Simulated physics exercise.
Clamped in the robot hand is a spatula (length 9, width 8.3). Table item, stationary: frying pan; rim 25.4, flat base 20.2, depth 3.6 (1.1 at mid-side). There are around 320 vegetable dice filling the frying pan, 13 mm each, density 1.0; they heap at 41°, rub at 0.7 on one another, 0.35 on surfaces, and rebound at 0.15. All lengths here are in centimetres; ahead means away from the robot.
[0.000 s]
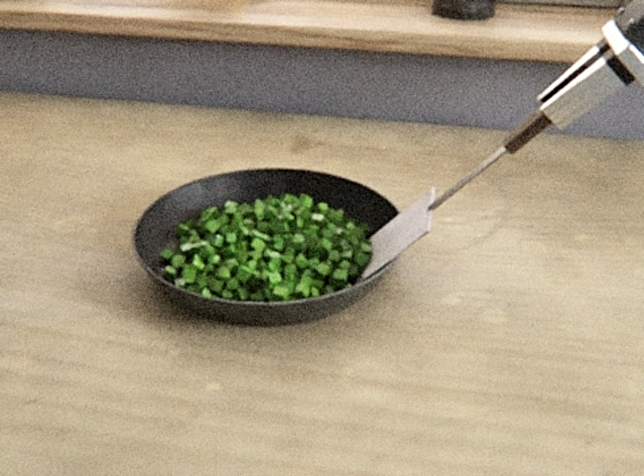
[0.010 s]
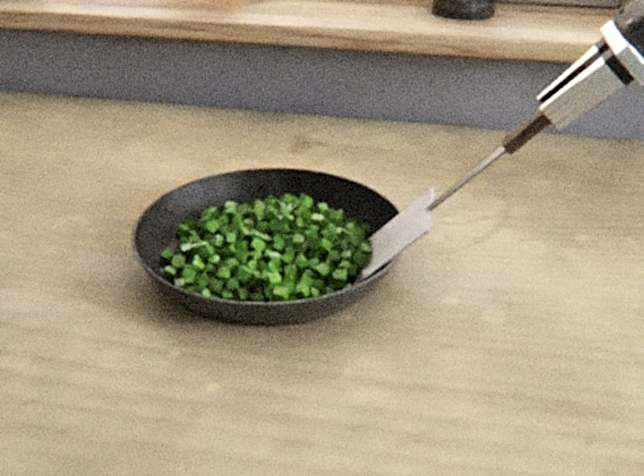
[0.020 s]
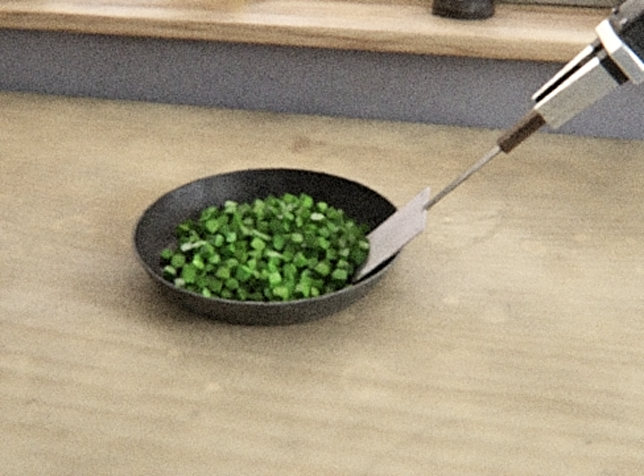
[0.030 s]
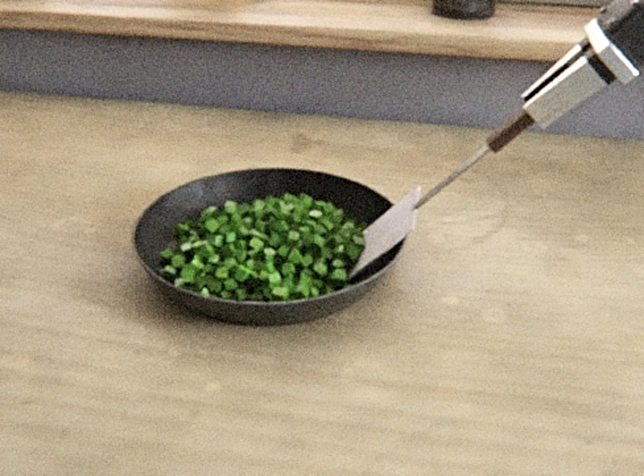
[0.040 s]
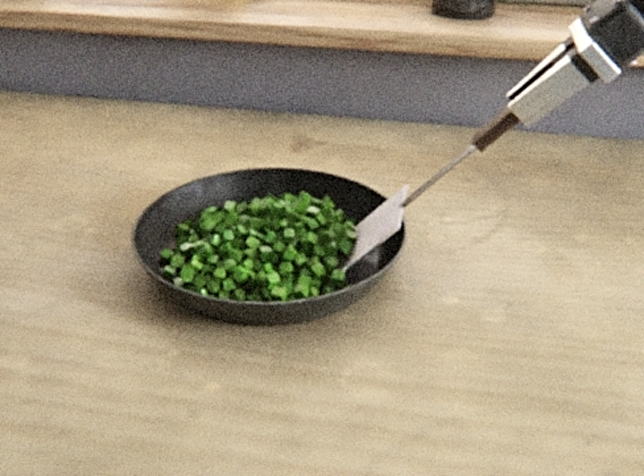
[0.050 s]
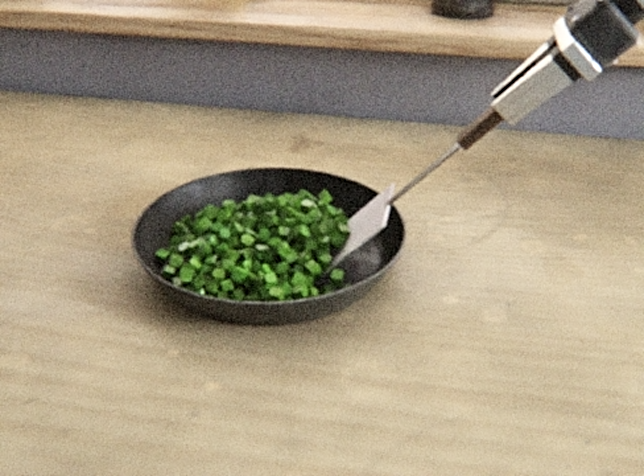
A robot arm reaches in from the upper right over a pale wooden table, seen from above at an angle by a still camera, with a grey strip and a wooden ledge behind. It holds a light grey spatula at the right side of a black frying pan heaped with green vegetable dice. The spatula barely moves at first, then slides left into the pan, pushing the nearest dice slightly leftward.
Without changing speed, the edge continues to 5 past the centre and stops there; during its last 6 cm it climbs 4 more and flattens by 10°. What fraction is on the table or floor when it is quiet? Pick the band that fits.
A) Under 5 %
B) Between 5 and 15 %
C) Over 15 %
Over 15 %.
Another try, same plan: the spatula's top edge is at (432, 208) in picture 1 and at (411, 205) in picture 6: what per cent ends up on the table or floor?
My guess would be close to 5 per cent.
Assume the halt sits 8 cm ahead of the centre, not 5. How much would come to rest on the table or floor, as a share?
In that case around 35 per cent.
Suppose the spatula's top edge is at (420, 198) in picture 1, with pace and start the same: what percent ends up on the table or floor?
Around 25 percent ends up on the table or floor.
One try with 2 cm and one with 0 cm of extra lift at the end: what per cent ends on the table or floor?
Close to 20 and 5 percent respectively.
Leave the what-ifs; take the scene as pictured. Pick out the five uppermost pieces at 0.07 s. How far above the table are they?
Roughly 5 cm above the table.
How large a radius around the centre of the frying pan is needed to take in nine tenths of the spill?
It comes to about 35 cm.
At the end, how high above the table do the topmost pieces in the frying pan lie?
It reaches roughly 5.0 cm.
After 0.07 s, sloping 48°, highest piece 6 above the table; 315 in the frying pan.
After 0.10 s, sloping 45°, highest piece 7 above the table; 315 in the frying pan.
After 0.31 s, sloping 38°, highest piece 5 above the table; 235 in the frying pan, 71 on the table or floor, 9 on the blade or in flight.
After 1.36 s, sloping 38°, highest piece 5 above the table; 235 in the frying pan, 80 on the table or floor.
At rest, 235 in the frying pan, 80 on the table or floor. That is 25 % on the table or floor.
